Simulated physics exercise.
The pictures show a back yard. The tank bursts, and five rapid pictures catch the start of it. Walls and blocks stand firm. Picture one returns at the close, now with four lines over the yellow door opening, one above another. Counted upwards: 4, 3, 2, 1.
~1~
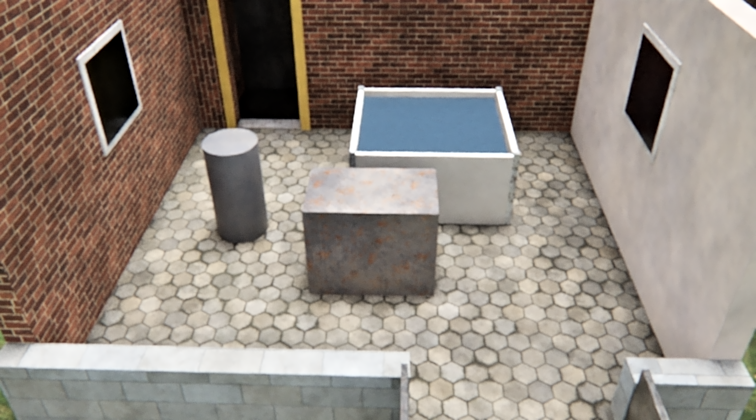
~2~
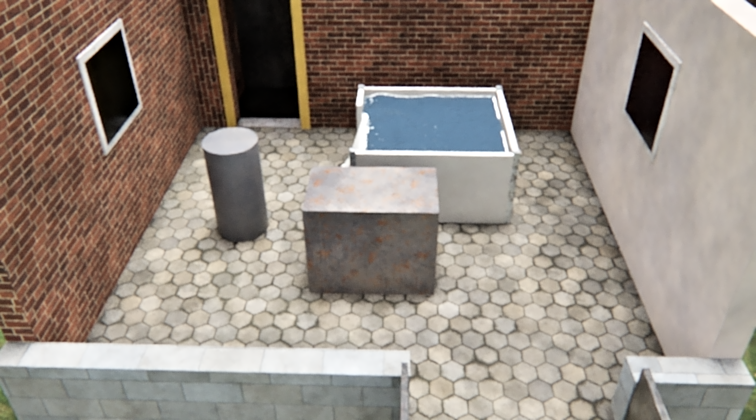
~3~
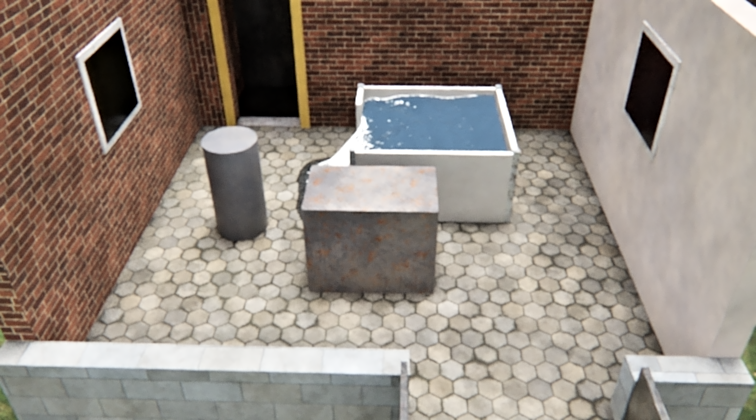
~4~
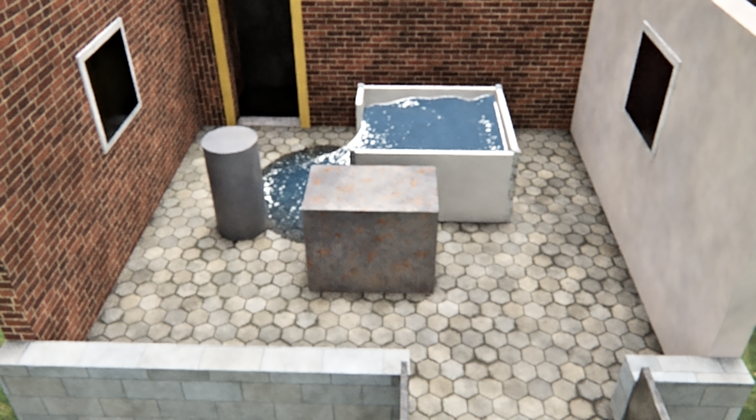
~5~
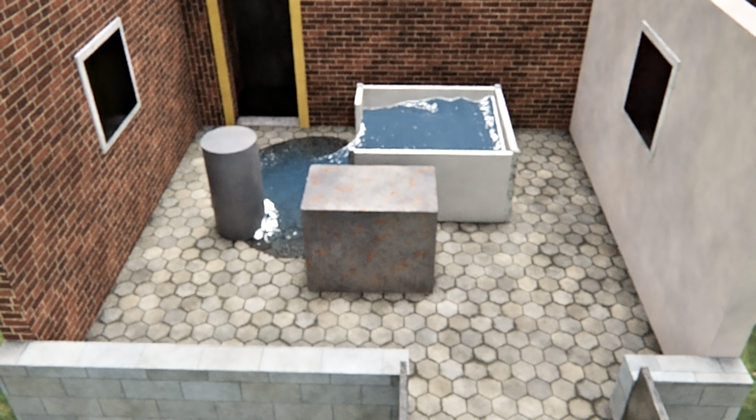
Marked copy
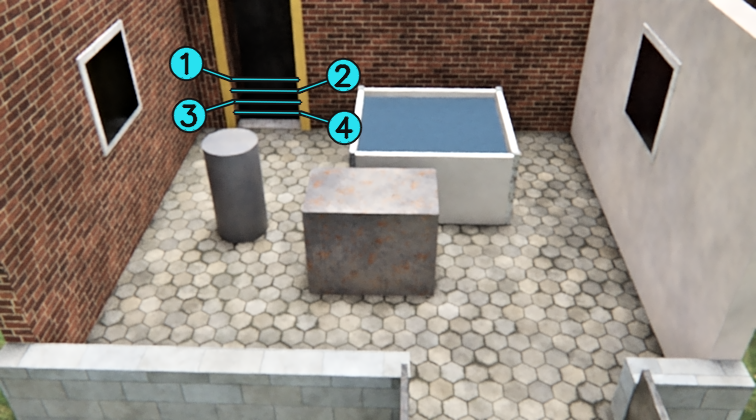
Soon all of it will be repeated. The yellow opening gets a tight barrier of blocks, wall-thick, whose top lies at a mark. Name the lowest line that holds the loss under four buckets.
I would pick line 4.
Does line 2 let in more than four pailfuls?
No, not at all.
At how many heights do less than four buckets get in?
All of the four.
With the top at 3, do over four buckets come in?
No, not at all.
On the marked copy, 1 at (264, 79); 2 at (265, 90); 3 at (266, 101); 4 at (267, 112); from the bottom up 4, 3, 2, 1.
If 1 is chosen, nothing gets over.
If 2 is chosen, nothing gets over.
If 3 is chosen, nothing gets over.
If 4 is chosen, a splash gets over, under a bucket.
